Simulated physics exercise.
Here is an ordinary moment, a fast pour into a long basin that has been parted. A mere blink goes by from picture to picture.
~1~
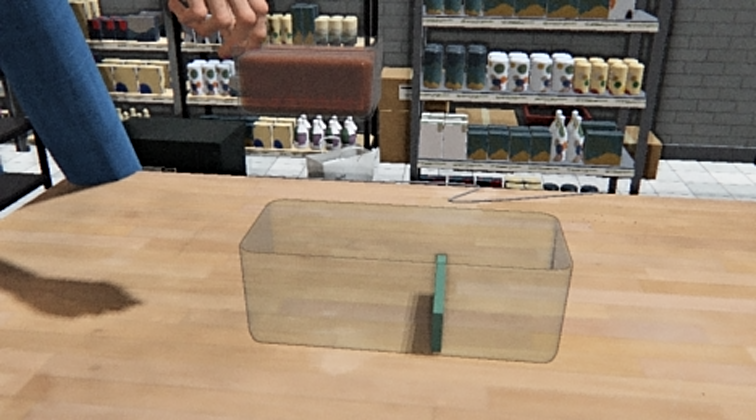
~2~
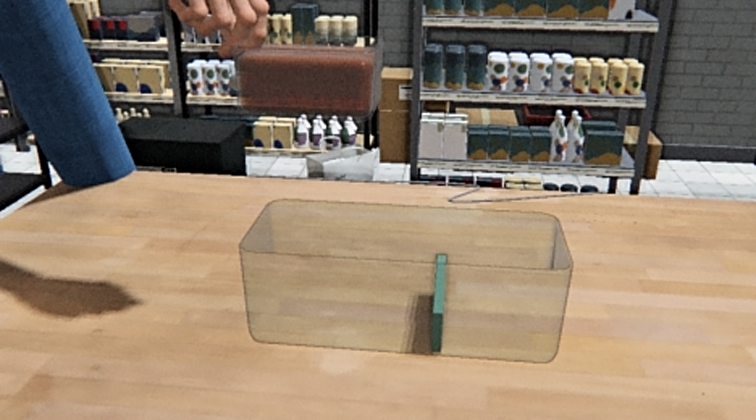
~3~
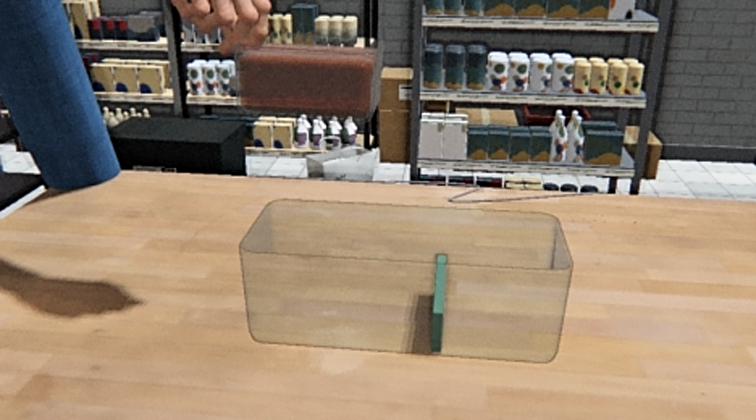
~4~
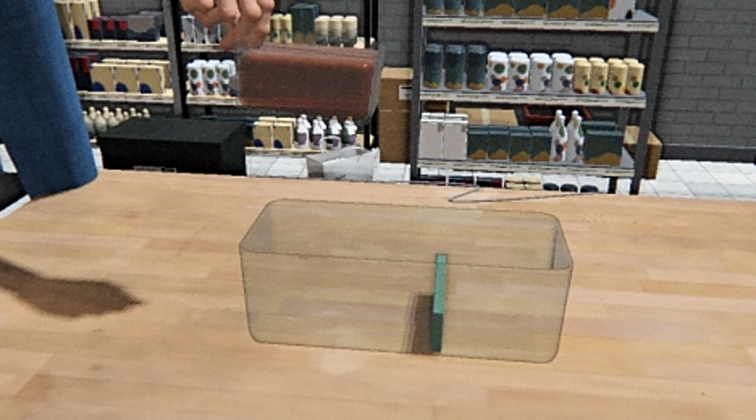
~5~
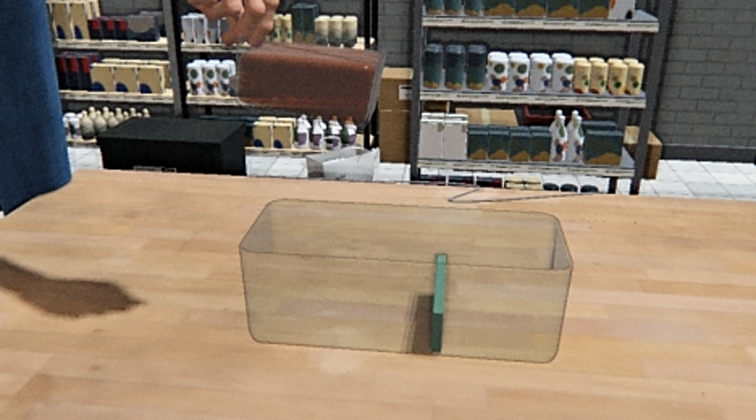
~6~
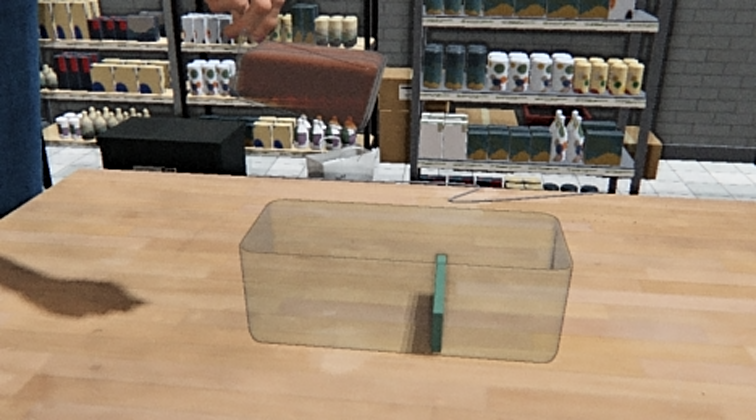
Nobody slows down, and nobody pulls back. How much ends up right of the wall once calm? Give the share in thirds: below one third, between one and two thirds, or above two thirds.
Most likely the right of the wall will hold one third or more, up to two thirds.
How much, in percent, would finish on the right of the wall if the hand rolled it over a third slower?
It comes to about 60 per cent.
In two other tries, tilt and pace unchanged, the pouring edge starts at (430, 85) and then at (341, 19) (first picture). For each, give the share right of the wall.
Roughly 75 per cent, then roughly 10 per cent.
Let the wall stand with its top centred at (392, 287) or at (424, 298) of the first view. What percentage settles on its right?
80 per cent, then 60 per cent, roughly.
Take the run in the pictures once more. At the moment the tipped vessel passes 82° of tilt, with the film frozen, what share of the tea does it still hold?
Near 35 in a hundred still remains.
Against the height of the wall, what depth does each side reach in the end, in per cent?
Left 20 %, right 40 %.
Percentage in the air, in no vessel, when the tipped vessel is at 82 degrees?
Close to 50 in a hundred.
A moment on, the tilt is 82° and 33 per cent is still to pour, 4 is left of the wall and 11 right of it.
Next, the tilt is 114° and 4 per cent is still to pour, 37 is left of the wall and 50 right of it.
Then the tilt is 115° and 0 per cent is still to pour, 47 is left of the wall and 49 right of it.
Later the tilt is 115° and 0 per cent is still to pour, 47 is left of the wall and 49 right of it.
Finally, 47 per cent lies left of the wall, 49 right of it and 4 outside.
